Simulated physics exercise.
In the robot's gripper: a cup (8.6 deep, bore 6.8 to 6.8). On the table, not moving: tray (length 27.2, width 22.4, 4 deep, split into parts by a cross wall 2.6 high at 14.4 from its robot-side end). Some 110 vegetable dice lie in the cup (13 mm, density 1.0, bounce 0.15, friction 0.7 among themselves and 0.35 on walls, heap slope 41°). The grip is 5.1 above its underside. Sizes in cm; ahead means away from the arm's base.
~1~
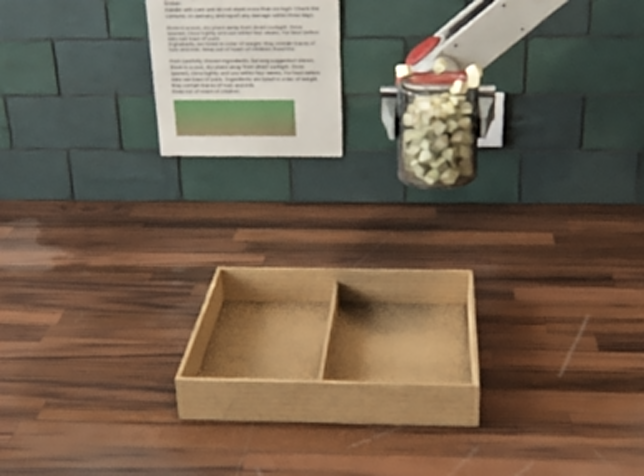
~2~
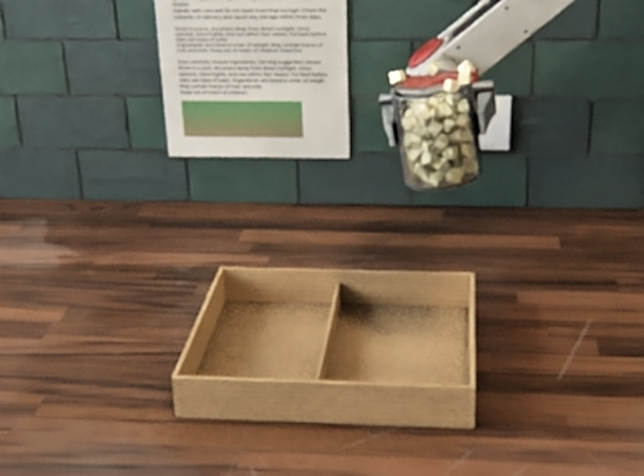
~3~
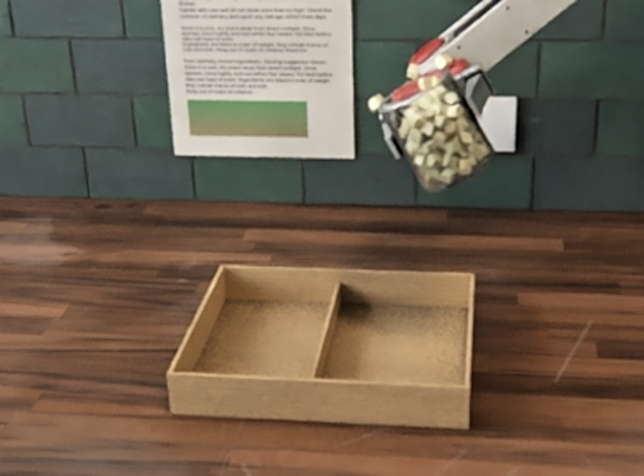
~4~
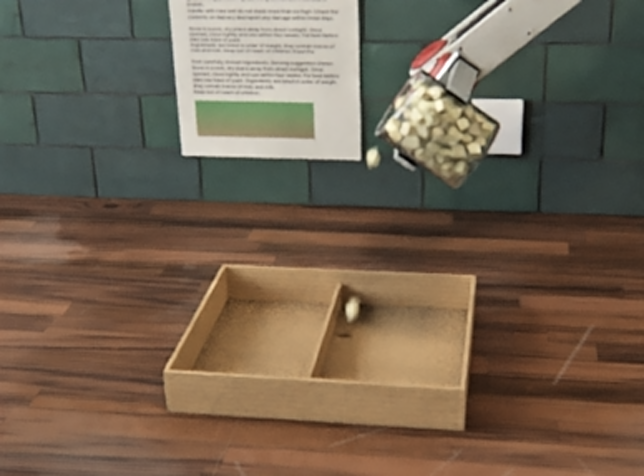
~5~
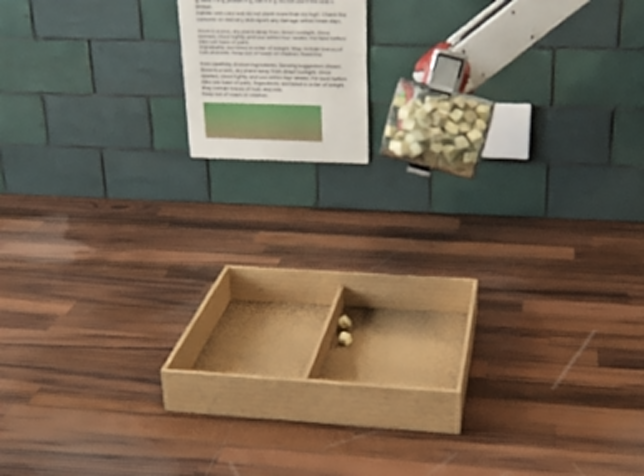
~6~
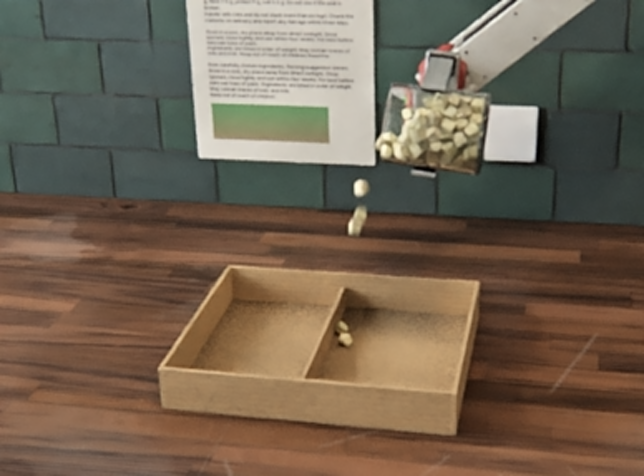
On a wooden counter, a divided tray sitting still while a robot gripper tilts a clear cup leftward, a few pale cubes dropping.
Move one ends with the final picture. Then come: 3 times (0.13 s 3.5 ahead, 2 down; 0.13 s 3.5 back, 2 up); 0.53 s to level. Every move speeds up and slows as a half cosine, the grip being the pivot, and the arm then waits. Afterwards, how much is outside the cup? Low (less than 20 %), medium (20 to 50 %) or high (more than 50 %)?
Share outside the cup: Medium (20 to 50 %).
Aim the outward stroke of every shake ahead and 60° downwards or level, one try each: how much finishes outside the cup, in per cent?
Some 5 and 70 per cent.
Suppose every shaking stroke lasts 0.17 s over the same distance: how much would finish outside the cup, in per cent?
In that case some 10 per cent.
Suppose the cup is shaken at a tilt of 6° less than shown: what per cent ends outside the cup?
About 15 per cent.
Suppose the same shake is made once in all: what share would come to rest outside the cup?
It would be near 15 per cent.
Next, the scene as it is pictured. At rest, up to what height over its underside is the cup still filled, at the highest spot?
Roughly 7.5 cm.
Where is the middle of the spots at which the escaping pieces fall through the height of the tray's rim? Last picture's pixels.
Near (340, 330).
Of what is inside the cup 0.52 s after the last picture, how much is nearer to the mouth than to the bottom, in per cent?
Roughly 40 per cent.
Then, 0.52 s after the last picture, tilted 84° forward, highest piece 27 above the table; 85 in the cup, 8 in the robot-side part, 5 in the far-side part, 11 in flight or on a rim.
Then, 1.05 s after the last picture, tilted 41° forward, highest piece 26 above the table; 74 in the cup, 23 in the robot-side part, 12 in the far-side part.
Then, 1.51 s after the last picture, level, highest piece 27 above the table; 74 in the cup, 23 in the robot-side part, 12 in the far-side part.
Then, 2.56 s after the last picture, level, highest piece 27 above the table; 74 in the cup, 23 in the robot-side part, 12 in the far-side part.
Final count, 74 in the cup, 23 in the robot-side part, 12 in the far-side part. That is 32 % outside the cup.
